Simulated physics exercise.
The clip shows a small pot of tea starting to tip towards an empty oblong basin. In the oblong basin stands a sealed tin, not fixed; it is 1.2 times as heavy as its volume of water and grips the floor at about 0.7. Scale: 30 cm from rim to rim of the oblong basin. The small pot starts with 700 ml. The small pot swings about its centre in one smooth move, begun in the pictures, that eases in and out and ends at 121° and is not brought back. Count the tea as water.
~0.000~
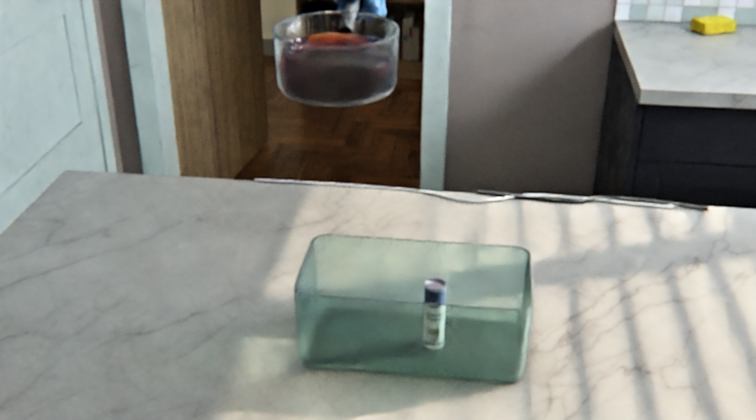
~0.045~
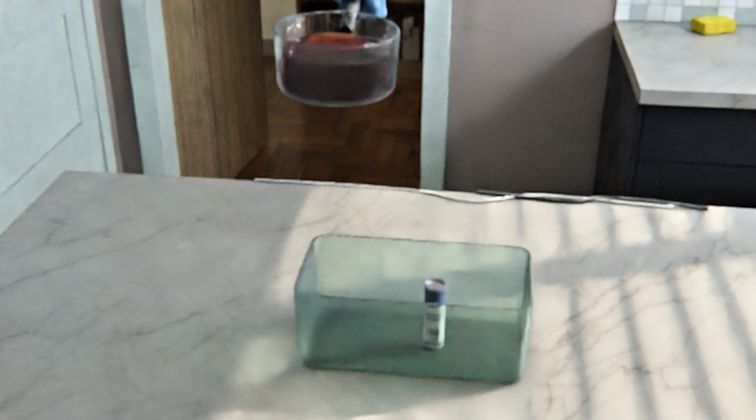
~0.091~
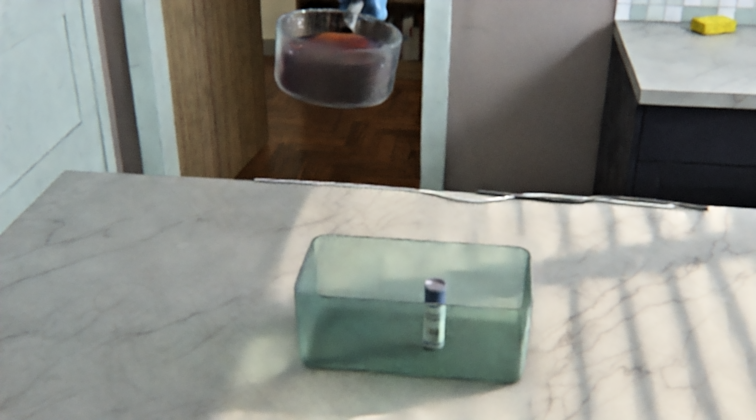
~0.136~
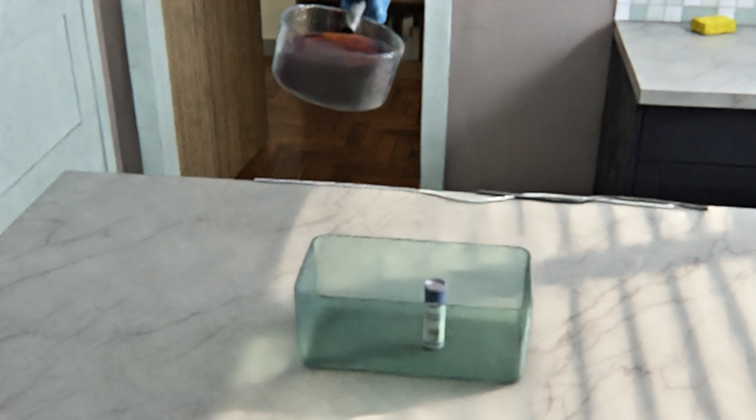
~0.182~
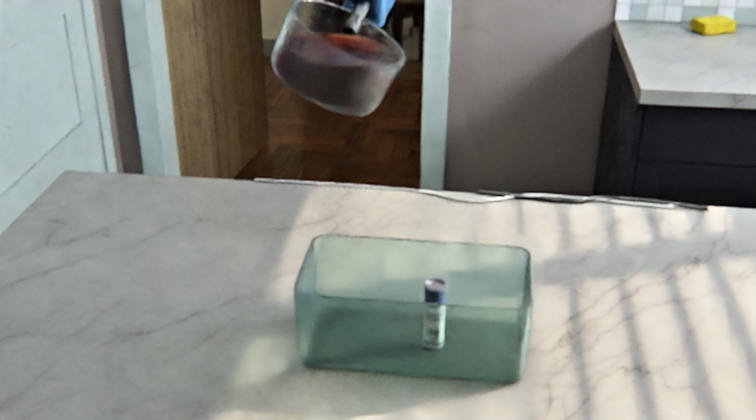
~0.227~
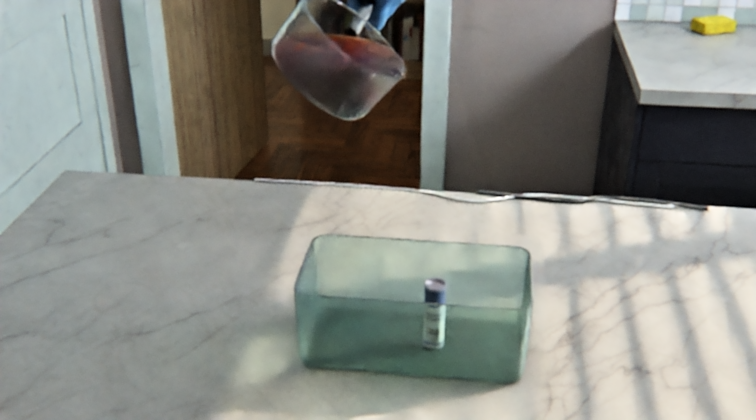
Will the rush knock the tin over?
The tin stays up.
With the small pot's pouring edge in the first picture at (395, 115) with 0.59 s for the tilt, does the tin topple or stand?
Then it topples.
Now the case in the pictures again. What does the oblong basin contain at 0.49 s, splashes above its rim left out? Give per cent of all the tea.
Near 7 in a hundred.
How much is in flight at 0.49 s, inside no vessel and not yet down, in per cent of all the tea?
Some 80 per cent.
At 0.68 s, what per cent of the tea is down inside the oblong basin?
Near 86 in a hundred.
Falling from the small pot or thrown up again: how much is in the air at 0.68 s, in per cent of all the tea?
Some 14 per cent.
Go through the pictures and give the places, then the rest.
In the first frame, tilt 0°; pouring edge (397, 33); surface from (280, 46) to (395, 51); the oblong basin's rim runs from (304, 264) to (531, 279); the tin's top is at (435, 286).
In the second frame, tilt 2°; pouring edge (398, 35); surface from (280, 46) to (395, 51).
In the third frame, tilt 7°; pouring edge (400, 40); surface from (281, 44) to (396, 53).
In the fourth frame, tilt 15°; pouring edge (402, 50); surface from (281, 43) to (398, 54).
In the fifth frame, tilt 26°; pouring edge (403, 62); surface from (278, 42) to (401, 57).
In the sixth frame, tilt 39°; pouring edge (400, 76); surface from (278, 38) to (395, 63); 2 per cent is over the edge.
Then, 0.49 s in, the tilt is 112° and 13 per cent is still to pour; the tin stands where it began.
Then, 0.68 s in, the tilt is 121° and 1 per cent is still to pour; the tin stands where it began.
Then, 0.87 s in, the tilt is 121° and 0 per cent is still to pour; the tin stands 1 cm from where it began.
Then, 1.09 s in, the tilt is 121° and 0 per cent is still to pour; the tin stands 1 cm from where it began.
Finally, the tin stands 1 cm from where it began.
